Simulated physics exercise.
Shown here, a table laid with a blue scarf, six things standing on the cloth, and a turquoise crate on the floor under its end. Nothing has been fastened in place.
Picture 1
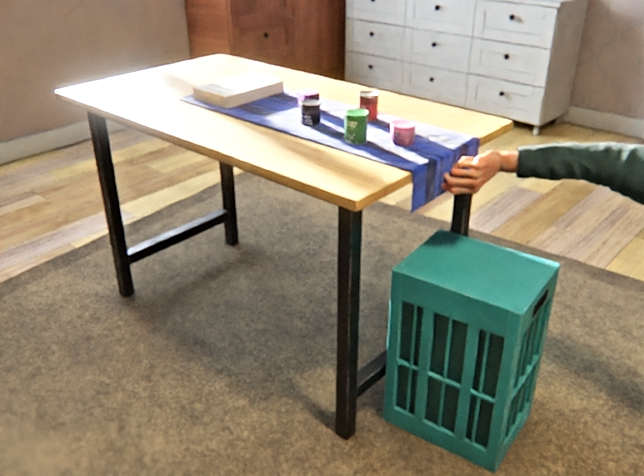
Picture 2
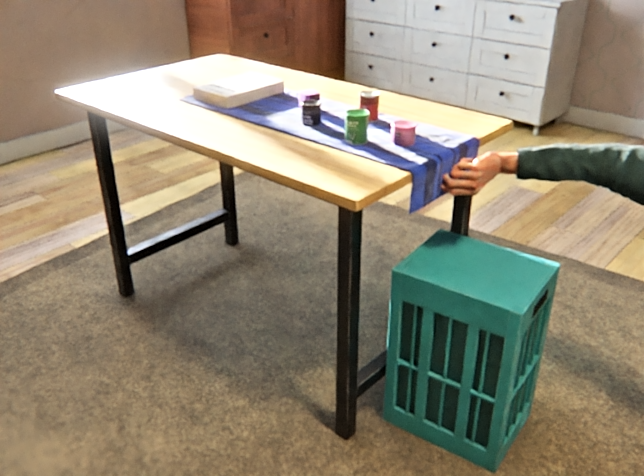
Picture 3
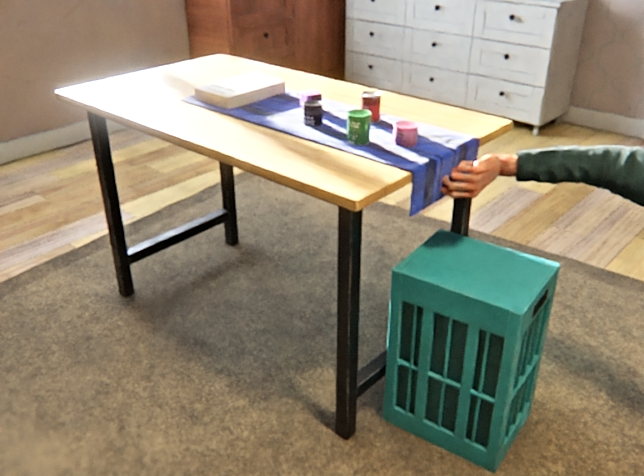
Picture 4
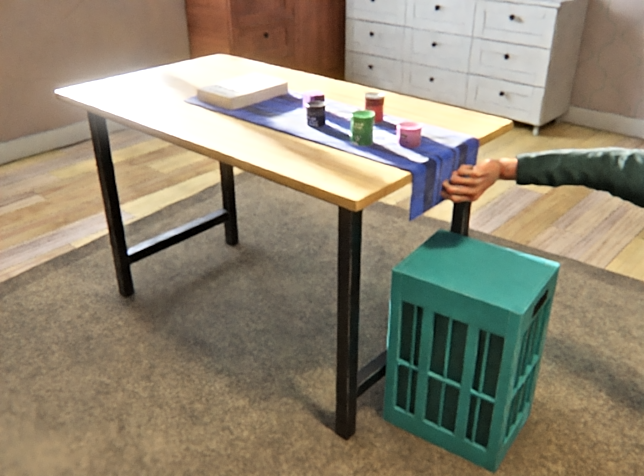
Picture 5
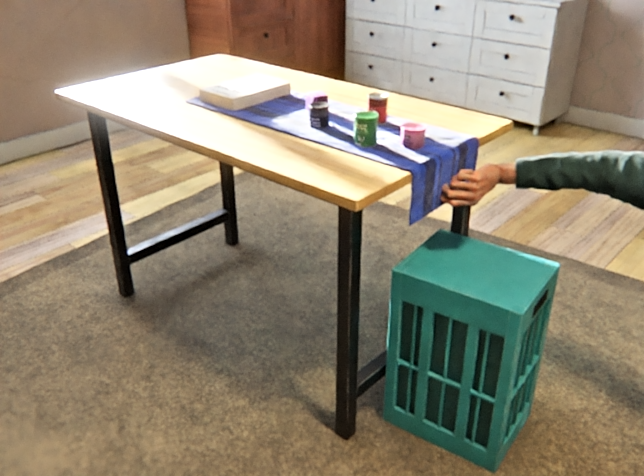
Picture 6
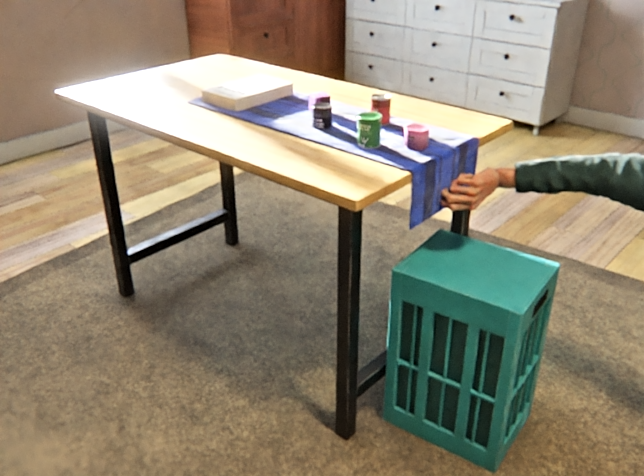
A hand at the right gripped the end of a blue cloth on a table and drew it slightly down over the edge, and the small colored pots on it shifted a little to the right.
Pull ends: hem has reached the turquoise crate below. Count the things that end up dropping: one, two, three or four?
The number that drops is one.
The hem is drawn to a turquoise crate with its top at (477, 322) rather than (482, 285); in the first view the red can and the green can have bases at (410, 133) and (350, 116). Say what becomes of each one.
Looks like the red can ends up down, and the green can hangs in there.
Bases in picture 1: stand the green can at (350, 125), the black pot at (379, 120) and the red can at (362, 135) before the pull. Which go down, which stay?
The green can ends up still aboard; the black pot ends up still aboard; the red can ends up still aboard.
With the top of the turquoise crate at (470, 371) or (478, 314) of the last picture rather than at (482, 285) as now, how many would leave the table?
The count comes out 4 and 2.
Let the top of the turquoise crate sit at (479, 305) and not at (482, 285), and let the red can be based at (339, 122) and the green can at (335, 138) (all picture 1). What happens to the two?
The red can? Safe. The green can? Safe.
A little later, hem near (441, 234); all still up.
Next, hem on the crate; pink pot gone.
When it is over, hem on the crate; pink pot gone. It carries off one.
